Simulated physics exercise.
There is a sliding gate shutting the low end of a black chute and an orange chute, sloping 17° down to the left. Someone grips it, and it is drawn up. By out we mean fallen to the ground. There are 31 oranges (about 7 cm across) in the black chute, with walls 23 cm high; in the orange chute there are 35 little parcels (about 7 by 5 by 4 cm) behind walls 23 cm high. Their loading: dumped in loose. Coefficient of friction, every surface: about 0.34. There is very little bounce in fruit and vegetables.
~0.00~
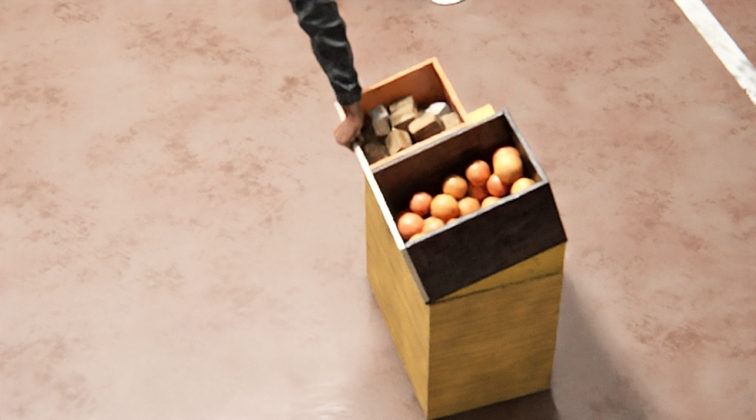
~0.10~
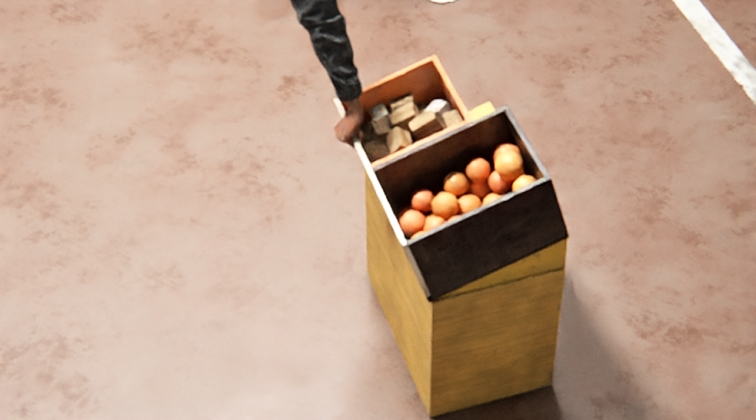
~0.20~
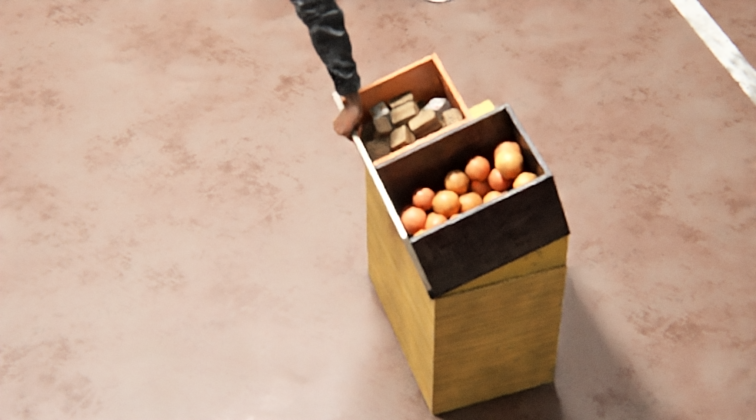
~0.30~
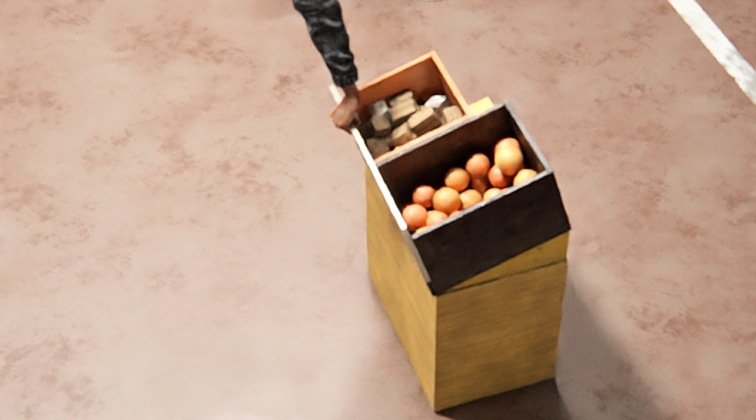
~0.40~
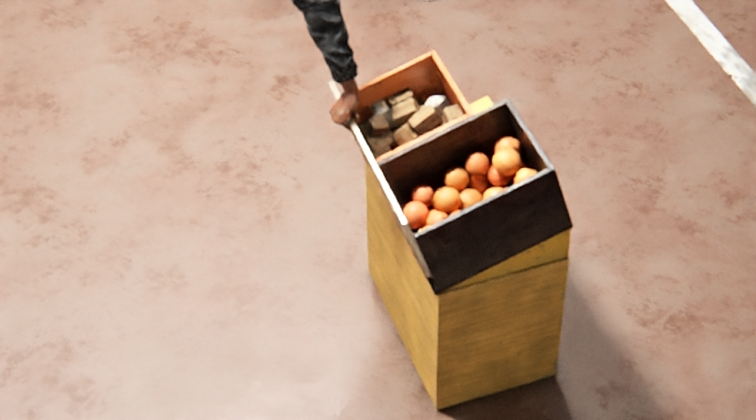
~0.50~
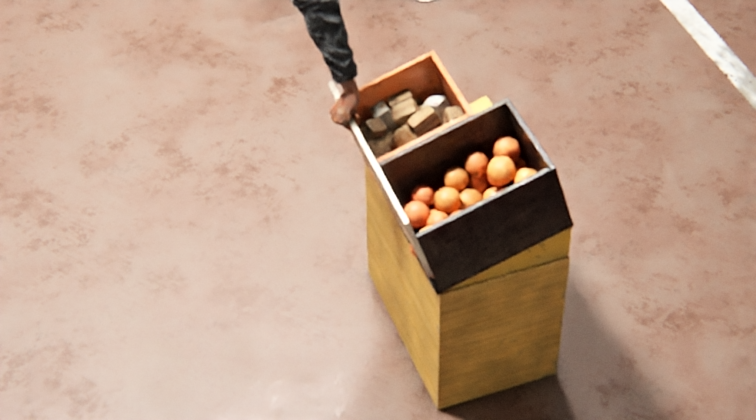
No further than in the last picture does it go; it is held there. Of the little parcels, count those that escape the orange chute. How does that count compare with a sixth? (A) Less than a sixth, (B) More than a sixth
Answer: A.
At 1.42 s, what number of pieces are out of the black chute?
Roughly, out by then: Black chute 0.
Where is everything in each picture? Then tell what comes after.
In the first frame (places track the rim corner closest to us here), orange chute (466, 124); black chute (543, 182); gap 0 cm; none in free fall.
In the second frame, orange chute (467, 121); gap 1 cm.
In the third frame, orange chute (468, 119); gap 3 cm.
In the fourth frame, orange chute (468, 116); gap 5 cm.
In the fifth frame, orange chute (469, 115); gap 6 cm.
In the sixth frame, orange chute (469, 115); black chute (550, 168); gap 7 cm; none in free fall.
After 0.91 s, the black chute has all 31 and the orange chute has all 35.
After 1.42 s, the black chute has all 31 and the orange chute has all 35.
After 2.14 s, the black chute has all 31 and the orange chute has all 35.
Outcome (at 3.06 s), the black chute has all 31 and the orange chute is down by 1 of 35. Asked share, 1 of 35, 3 per cent.
